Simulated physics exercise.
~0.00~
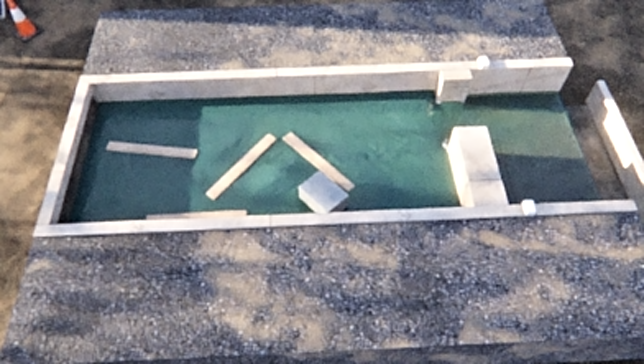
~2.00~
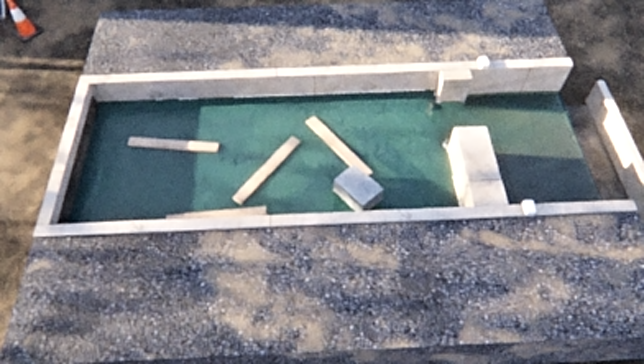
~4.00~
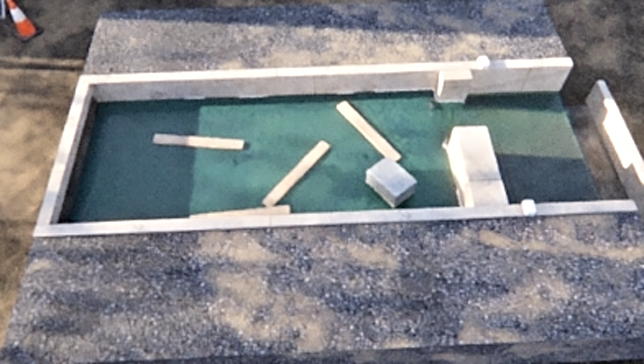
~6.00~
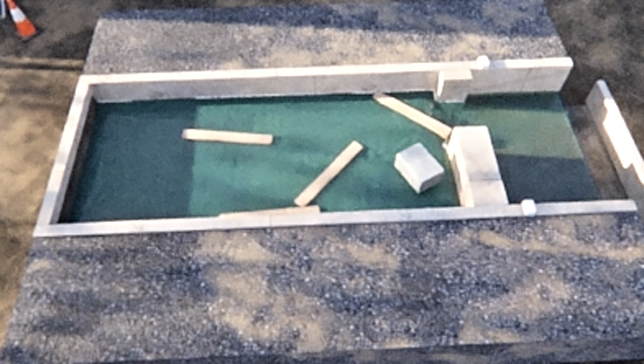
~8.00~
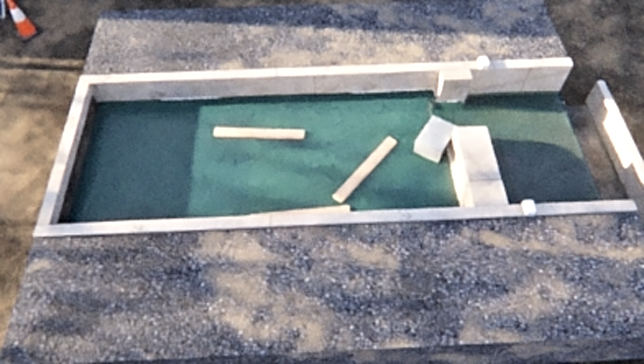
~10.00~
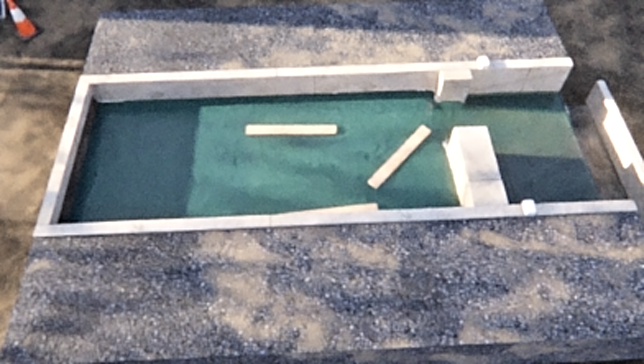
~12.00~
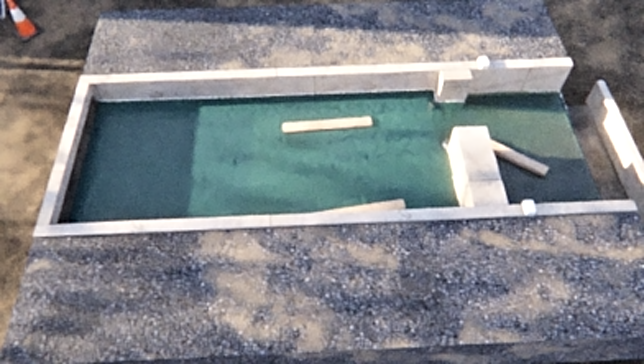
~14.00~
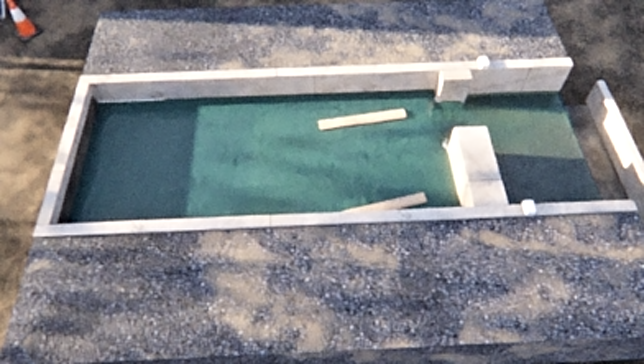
A long channel of green water, walled in pale blocks and bordered by grey gravel, is seen from high above, with an orange and white cone at the upper left. Four pale planks and one whitish block float in it, left of a gap beside a large pale block. All drift rightward. The plank nearest the gap slips out of view first, then the whitish block reaches the opening and disappears too. A third piece, a slanted plank, passes beyond the large block and vanishes, leaving two planks still afloat on the near side.
